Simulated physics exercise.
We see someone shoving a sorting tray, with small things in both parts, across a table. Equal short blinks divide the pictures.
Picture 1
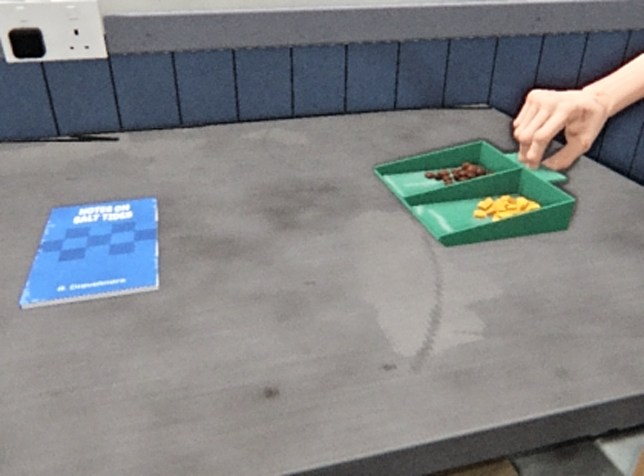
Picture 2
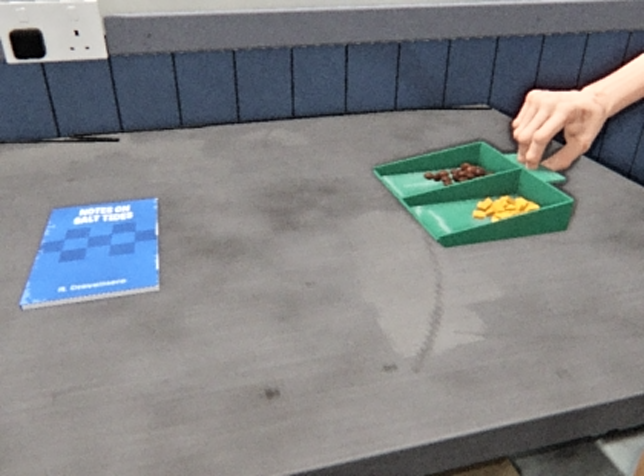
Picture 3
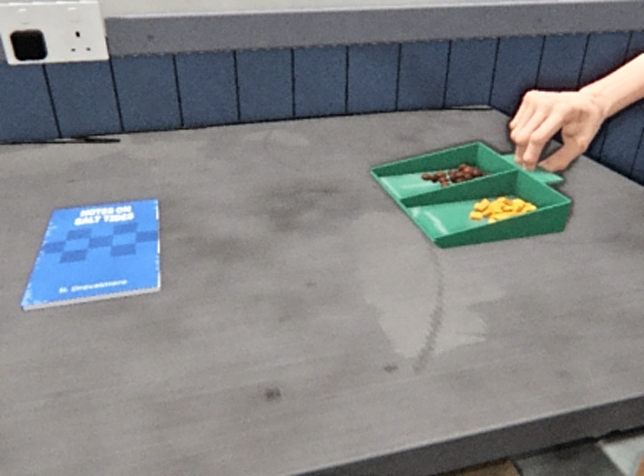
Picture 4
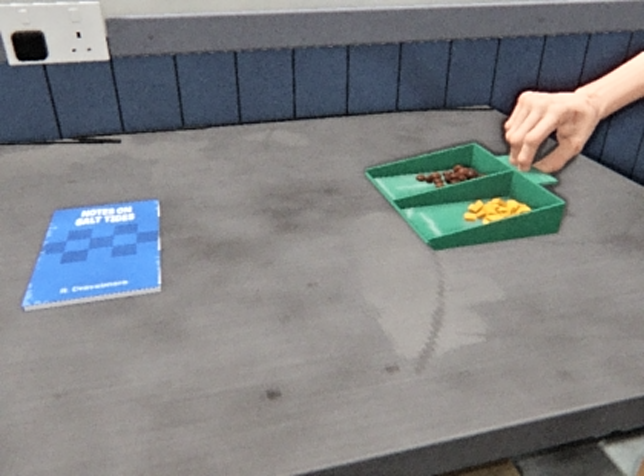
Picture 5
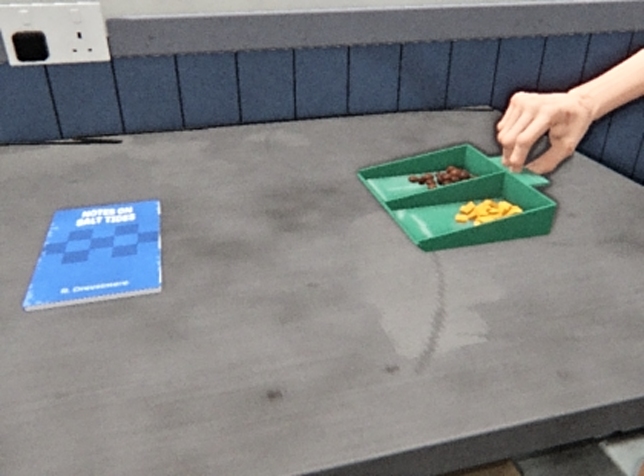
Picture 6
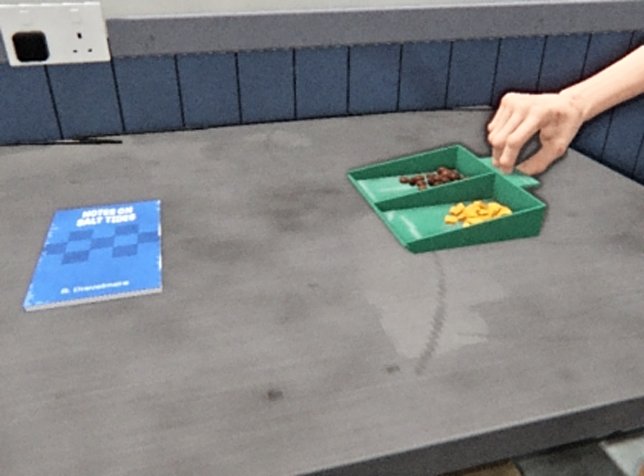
A hand slides a green divided tray of small pieces slightly left across a grey table.
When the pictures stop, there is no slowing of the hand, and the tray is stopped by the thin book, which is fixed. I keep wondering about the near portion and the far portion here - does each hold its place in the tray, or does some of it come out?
Here is how it goes: The near portion holds its place. The far portion holds its place.
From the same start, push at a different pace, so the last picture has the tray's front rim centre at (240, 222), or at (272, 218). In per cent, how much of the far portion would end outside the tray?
Lab note: Share about 30 per cent at the first pace, 10 per cent at the second.
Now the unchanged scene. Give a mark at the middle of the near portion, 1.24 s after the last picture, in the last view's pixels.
I'd place its centre close to (262, 245).
Then, 0.46 s on from there, tray still sliding, front rim near (278, 217); near portion all inside; far portion all inside.
Then, 1.03 s on from there, tray stopped at the thin book; near portion all inside; far portion all inside.
In the end, tray stopped at the thin book; near portion all inside; far portion all inside.
